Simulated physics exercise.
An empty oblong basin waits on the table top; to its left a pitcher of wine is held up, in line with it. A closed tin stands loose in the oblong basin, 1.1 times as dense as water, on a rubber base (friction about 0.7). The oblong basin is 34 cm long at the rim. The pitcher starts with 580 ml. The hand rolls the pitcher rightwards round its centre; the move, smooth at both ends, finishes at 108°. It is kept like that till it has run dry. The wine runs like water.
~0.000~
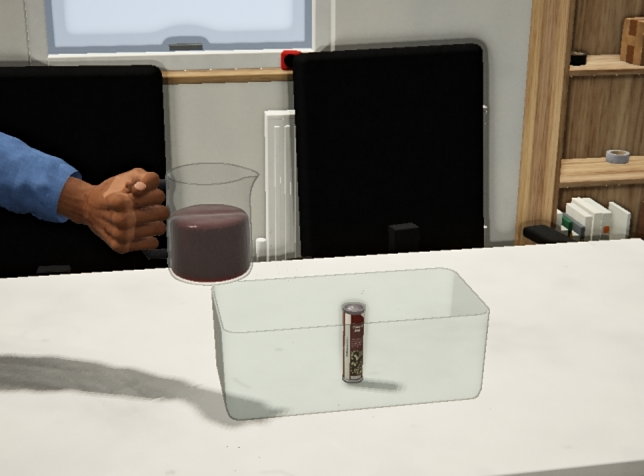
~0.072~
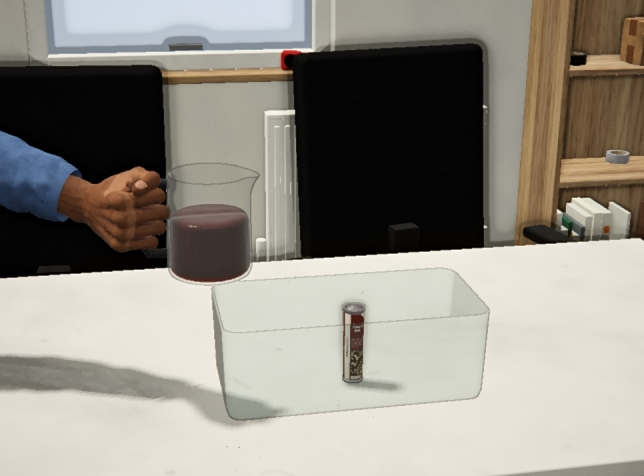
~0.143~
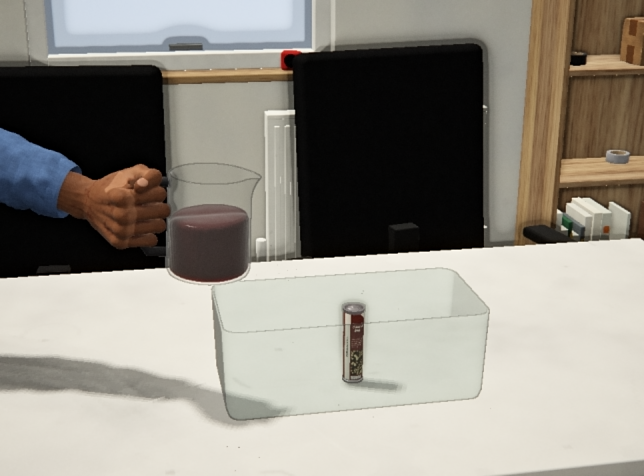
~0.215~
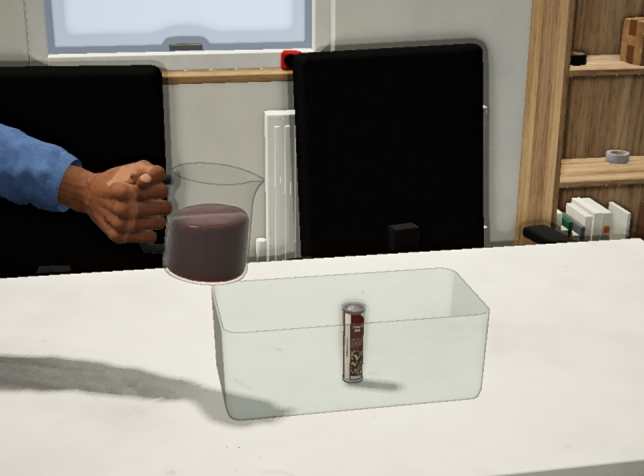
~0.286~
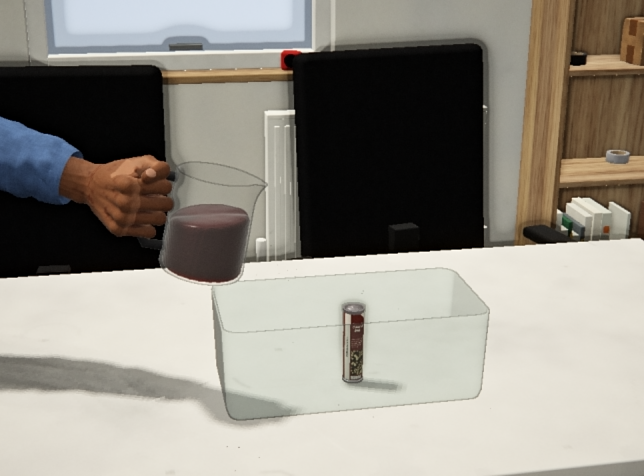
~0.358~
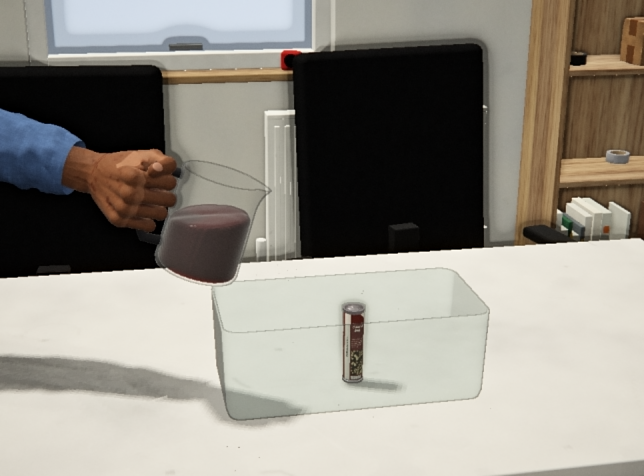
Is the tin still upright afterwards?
The tin remains upright.
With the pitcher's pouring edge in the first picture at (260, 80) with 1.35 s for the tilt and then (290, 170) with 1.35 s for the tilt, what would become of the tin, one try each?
First it topples; then it goes over.
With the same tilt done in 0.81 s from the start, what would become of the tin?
Then it keeps standing.
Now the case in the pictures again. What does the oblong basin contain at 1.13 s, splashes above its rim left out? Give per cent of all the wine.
About 48 per cent.
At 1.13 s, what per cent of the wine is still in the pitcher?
Near 36 in a hundred.
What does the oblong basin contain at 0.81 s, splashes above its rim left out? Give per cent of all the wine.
Some 0 per cent.
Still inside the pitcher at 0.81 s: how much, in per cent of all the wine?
Near 94 in a hundred.
Then, 0.81 s in, the tilt is 70° and 94 per cent is still to pour; the tin stands where it began.
Then, 1.13 s in, the tilt is 101° and 37 per cent is still to pour; the tin stands where it began.
Then, 1.48 s in, the tilt is 108° and 3 per cent is still to pour; the tin stands where it began.
Then, 1.85 s in, the tilt is 108° and 0 per cent is still to pour; the tin stands where it began.
Finally, the tin stands where it began.
